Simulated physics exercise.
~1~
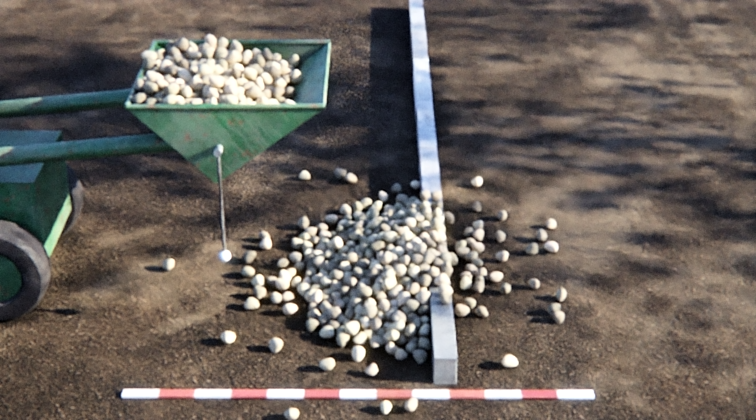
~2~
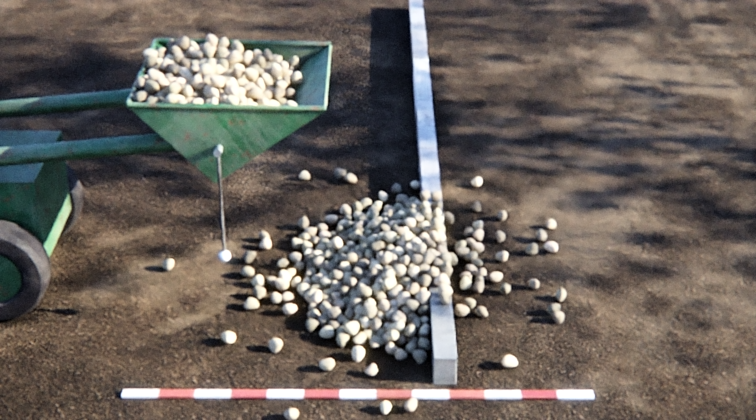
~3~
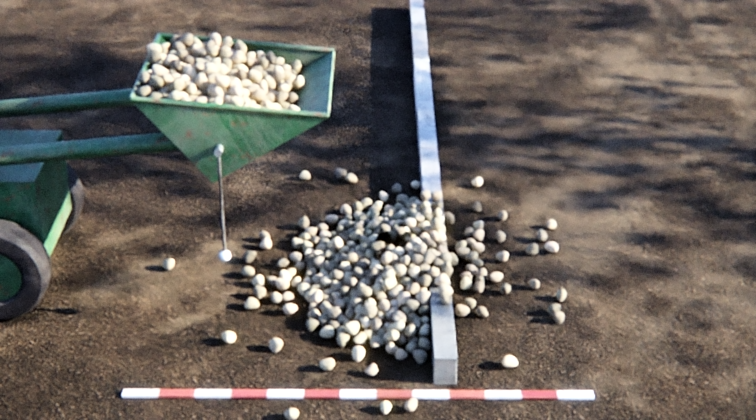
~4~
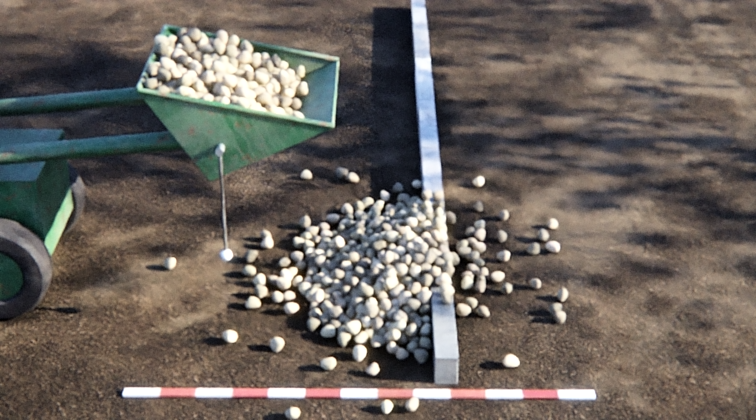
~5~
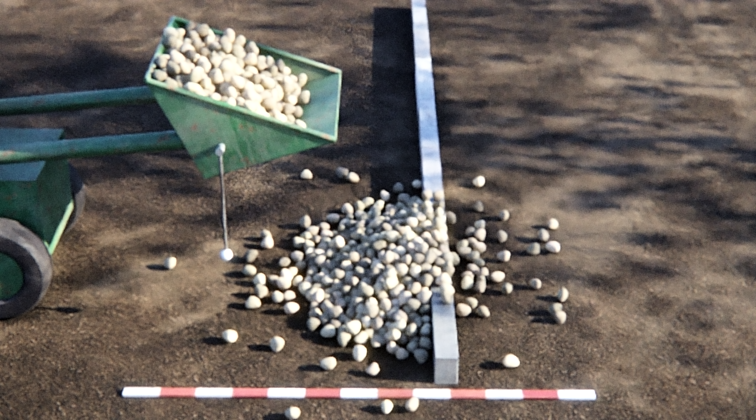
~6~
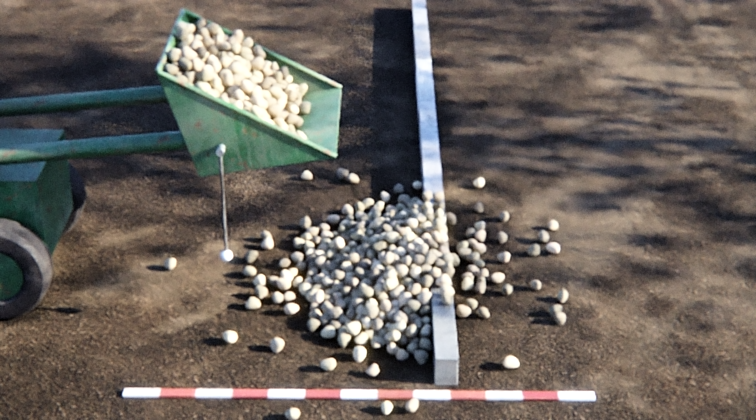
A green bucket of pale stones tilts down to the right near a loose heap.
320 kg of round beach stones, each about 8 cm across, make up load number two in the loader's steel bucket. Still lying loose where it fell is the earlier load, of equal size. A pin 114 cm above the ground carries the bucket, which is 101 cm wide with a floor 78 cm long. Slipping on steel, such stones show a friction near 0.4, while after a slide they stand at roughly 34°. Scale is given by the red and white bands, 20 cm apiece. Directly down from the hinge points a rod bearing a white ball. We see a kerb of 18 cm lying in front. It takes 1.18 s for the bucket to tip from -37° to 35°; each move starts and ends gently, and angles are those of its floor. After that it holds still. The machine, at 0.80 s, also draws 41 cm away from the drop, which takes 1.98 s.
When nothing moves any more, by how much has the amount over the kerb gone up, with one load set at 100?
It has gone up by about 1 per cent of a load.
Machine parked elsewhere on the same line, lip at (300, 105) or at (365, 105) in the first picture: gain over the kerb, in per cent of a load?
Case one about 0 %, case two about 20 %.
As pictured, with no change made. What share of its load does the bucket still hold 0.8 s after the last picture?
Still inside: Some 40 %.
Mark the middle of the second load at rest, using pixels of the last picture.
(342, 254).
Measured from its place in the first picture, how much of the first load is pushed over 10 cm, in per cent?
Roughly 10 percent.
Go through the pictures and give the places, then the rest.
In the first picture, the bucket is at -37°, its lip at (324, 107); the top of the load is at (178, 57). The earlier load is highest near (419, 238), 27 cm above ground level, 94 % on this side of the kerb, 7 % over the kerb.
In the second picture, lip at (325, 109), floor tilted -36°, highest stones at (179, 56).
In the third picture, the bucket is at -31°, its lip at (328, 116); the top of the load is at (176, 54).
In the fourth picture, the bucket is at -25°, its lip at (333, 127); the top of the load is at (176, 45).
In the fifth picture, the bucket is at -18°, its lip at (335, 140); the top of the load is at (183, 37).
In the sixth picture, the bucket is at -9°, its lip at (336, 157); the top of the load is at (192, 34).
Then, 0.4 s after the last picture the floor is at 23°; in per cent of one load, 99 in the bucket, 95 on this side of the kerb, 7 over the kerb; the foremost stones are at (550, 270).
Then, 0.8 s after the last picture the floor is at 35°; in per cent of one load, 39 in the bucket, 155 on this side of the kerb, 7 over the kerb; the foremost stones are at (550, 270).
Then, 2.7 s after the last picture the floor is at 35°; in per cent of one load, 0 in the bucket, 193 on this side of the kerb, 8 over the kerb; the foremost stones are at (550, 270).
Then, 5.3 s after the last picture the floor is at 35°; in per cent of one load, 0 in the bucket, 193 on this side of the kerb, 8 over the kerb; the foremost stones are at (550, 270). Net gain over the kerb, 1.
